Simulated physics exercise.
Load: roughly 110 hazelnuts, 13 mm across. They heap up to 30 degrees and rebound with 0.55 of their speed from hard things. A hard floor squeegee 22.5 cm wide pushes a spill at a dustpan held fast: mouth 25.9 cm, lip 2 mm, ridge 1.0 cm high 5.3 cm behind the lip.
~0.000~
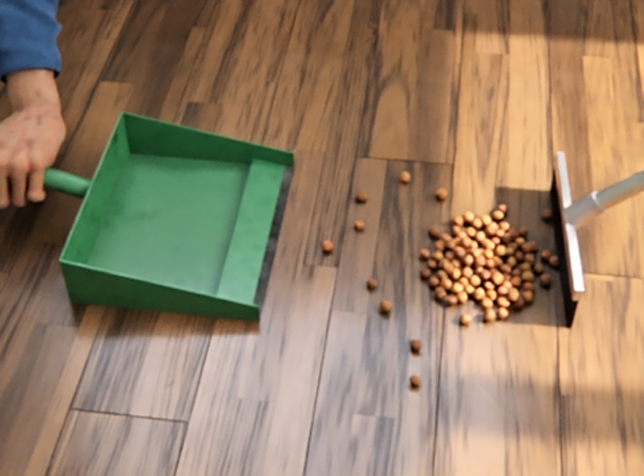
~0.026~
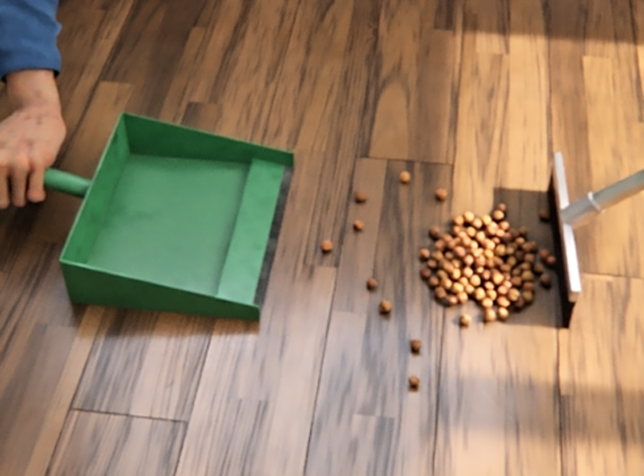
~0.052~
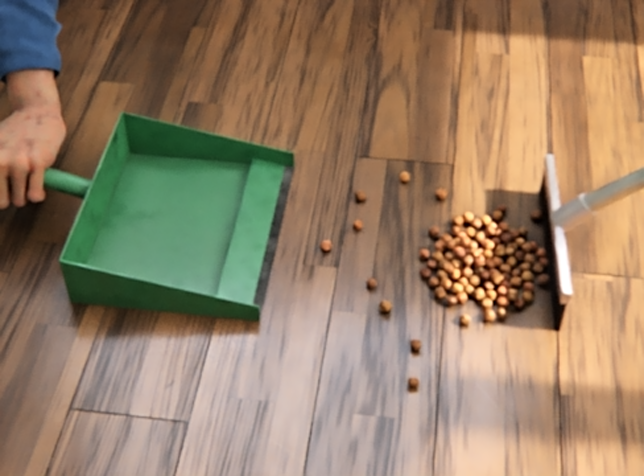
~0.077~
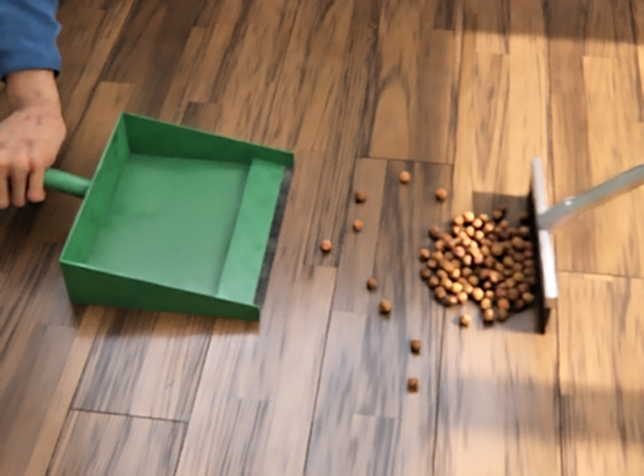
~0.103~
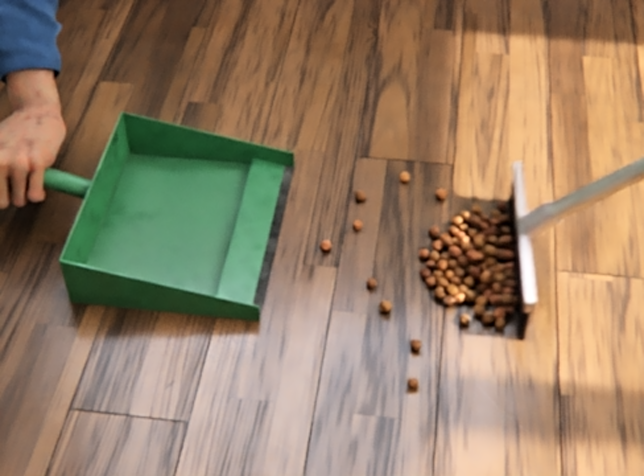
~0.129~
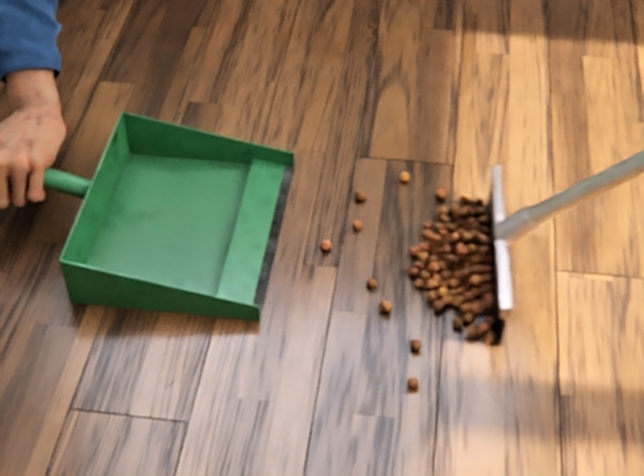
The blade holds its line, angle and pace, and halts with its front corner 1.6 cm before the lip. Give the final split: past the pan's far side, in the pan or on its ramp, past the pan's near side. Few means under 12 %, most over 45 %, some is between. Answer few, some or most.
Past the pan's far side: Few; in the pan or on its ramp: Some; past the pan's near side: Some.
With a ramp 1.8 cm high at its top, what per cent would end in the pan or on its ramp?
It would be near 25 per cent.
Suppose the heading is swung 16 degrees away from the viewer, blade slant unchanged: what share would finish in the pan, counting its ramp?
Then about 50 per cent.
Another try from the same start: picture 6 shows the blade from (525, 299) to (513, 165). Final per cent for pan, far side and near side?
Pan 50, far 5, near 20.
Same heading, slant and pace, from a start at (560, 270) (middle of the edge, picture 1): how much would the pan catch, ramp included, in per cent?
Some 30 per cent.
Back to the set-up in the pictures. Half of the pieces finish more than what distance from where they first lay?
About 32 cm.
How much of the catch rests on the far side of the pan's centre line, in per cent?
About 10 per cent.
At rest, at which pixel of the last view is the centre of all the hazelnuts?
Around (228, 282).
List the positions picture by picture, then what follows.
The first picture shows blade from (577, 295) to (559, 161), moved 0.0 cm, 0 of the pieces shifted so far; middle of the pieces at (481, 264); pan at (174, 229).
The second picture shows blade from (574, 295) to (556, 162), moved 0.4 cm, 0 of the pieces shifted so far; middle of the pieces at (481, 264).
The third picture shows blade from (565, 298) to (548, 164), moved 1.5 cm, 3 of the pieces shifted so far; middle of the pieces at (481, 264).
The fourth picture shows blade from (550, 301) to (535, 166), moved 3.2 cm, 26 of the pieces shifted so far; middle of the pieces at (480, 263).
The fifth picture shows blade from (529, 306) to (516, 171), moved 5.7 cm, 76 of the pieces shifted so far; middle of the pieces at (472, 262).
The sixth picture shows blade from (505, 312) to (495, 175), moved 8.5 cm, 101 of the pieces shifted so far; middle of the pieces at (456, 261); pan at (174, 229). The blade's pace is about 1.08 m/s, heading 25 degrees towards the viewer's side.
After 0.26 s, middle of the blade 13 cm from the lip; 0 % over the lip, far side 0 %, near side 15 %.
After 0.35 s, middle of the blade 5 cm from the lip; 5 % over the lip, far side 5 %, near side 25 %.
After 0.57 s, middle of the blade 2 cm from the lip; 50 % over the lip, far side 5 %, near side 30 %.
In the end, at 1.8 s, far side 5 %, pan 30 %, near side 30 %, in front of the lip or behind the blade 30 %.
